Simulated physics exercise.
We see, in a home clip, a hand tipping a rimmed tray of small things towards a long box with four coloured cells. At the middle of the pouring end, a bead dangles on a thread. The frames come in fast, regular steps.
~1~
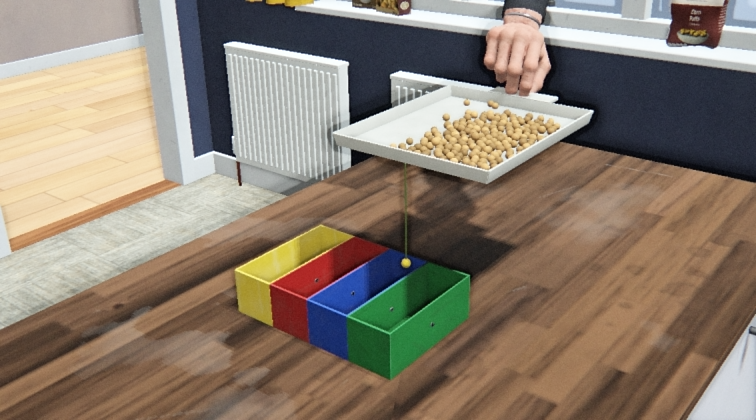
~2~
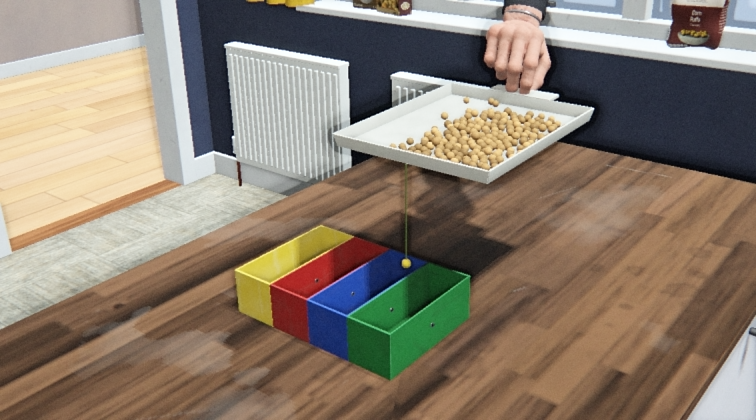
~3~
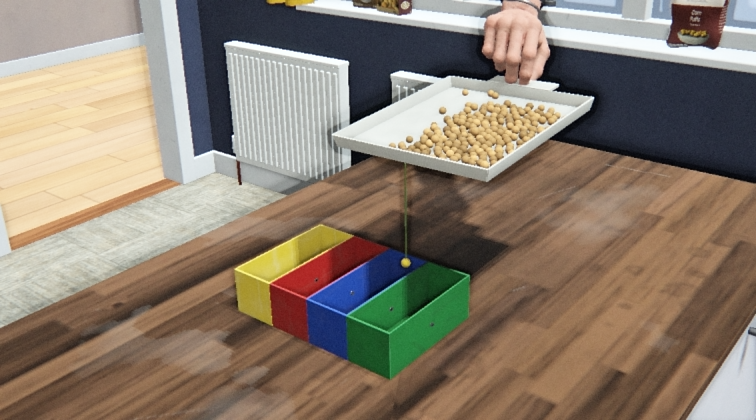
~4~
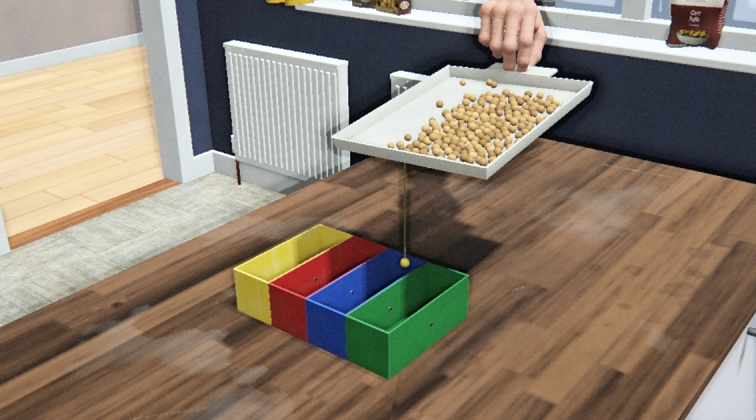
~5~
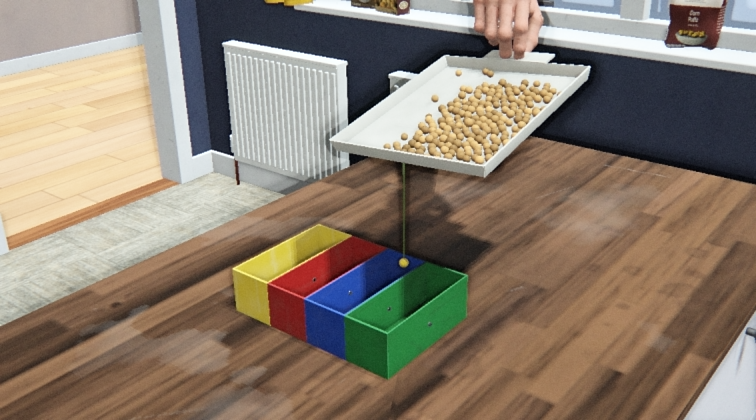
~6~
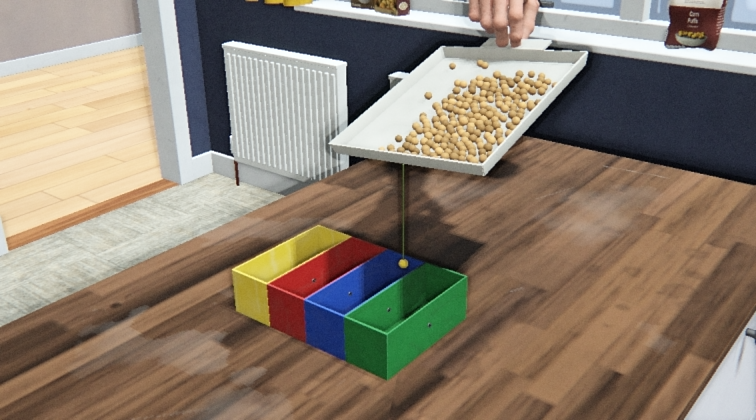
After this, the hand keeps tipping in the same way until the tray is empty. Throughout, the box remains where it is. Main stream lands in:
Red.
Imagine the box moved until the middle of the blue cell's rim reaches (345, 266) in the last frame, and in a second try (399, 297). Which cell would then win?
The first try: The blue one. The second: The yellow cell.
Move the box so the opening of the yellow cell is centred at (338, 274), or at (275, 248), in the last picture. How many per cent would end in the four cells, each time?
In order: 60 percent, then 100 percent.
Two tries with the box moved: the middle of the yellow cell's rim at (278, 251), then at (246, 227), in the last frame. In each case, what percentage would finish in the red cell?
Close to 60 in a hundred, then close to 0 in a hundred.
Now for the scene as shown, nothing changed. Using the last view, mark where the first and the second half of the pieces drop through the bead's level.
Earlier half at (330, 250), later half at (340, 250).
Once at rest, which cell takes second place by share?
After the leader, it is blue.
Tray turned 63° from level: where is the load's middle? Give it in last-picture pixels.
In the last view the centre sits at roughly (374, 148).
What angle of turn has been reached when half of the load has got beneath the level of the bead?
Roughly 85 degrees of turn.
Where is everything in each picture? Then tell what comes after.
In the first picture, corners of the pouring end at (337, 132) and (488, 169), level; middle of the load at (477, 140), round wooden beads; bead on its thread at (406, 263); yellow cell at (254, 294); red cell at (290, 309); blue cell at (328, 325); green cell at (369, 343).
In the second picture, corners of the pouring end at (337, 133) and (488, 169), level; middle of the load at (477, 139).
In the third picture, corners of the pouring end at (337, 134) and (487, 168), tipped barely, lowest at the left corner; middle of the load at (476, 134).
In the fourth picture, corners of the pouring end at (335, 136) and (485, 165), tipped a little, lowest at the left corner; middle of the load at (475, 128).
In the fifth picture, corners of the pouring end at (334, 139) and (483, 164), tipped a little, lowest at the left corner; middle of the load at (471, 123).
In the sixth picture, corners of the pouring end at (333, 142) and (481, 163), tipped clearly, lowest at the left corner; middle of the load at (477, 117), nearly all on the move; yellow cell at (251, 293); red cell at (287, 309); blue cell at (325, 326); green cell at (366, 343).
Soon, tray tipped steeply; most on the tray; a small part in the red cell; a small part in the yellow cell; a stray few in the blue cell; a small part falling or outside the box.
A while on, tray tipped past a quarter turn; a stray few on the tray; about half in the red cell; about a quarter in the blue cell; a small part in the yellow cell; a stray few in the green cell; a small part falling or outside the box.
Towards the end, tray tipped past a quarter turn; about half in the red cell; about a quarter in the blue cell; a small part in the yellow cell; a stray few in the green cell; a small part falling or outside the box.
Finally, tray tipped past a quarter turn; about half in the red cell; about a quarter in the blue cell; a small part in the yellow cell; a stray few in the green cell; a small part outside the box.
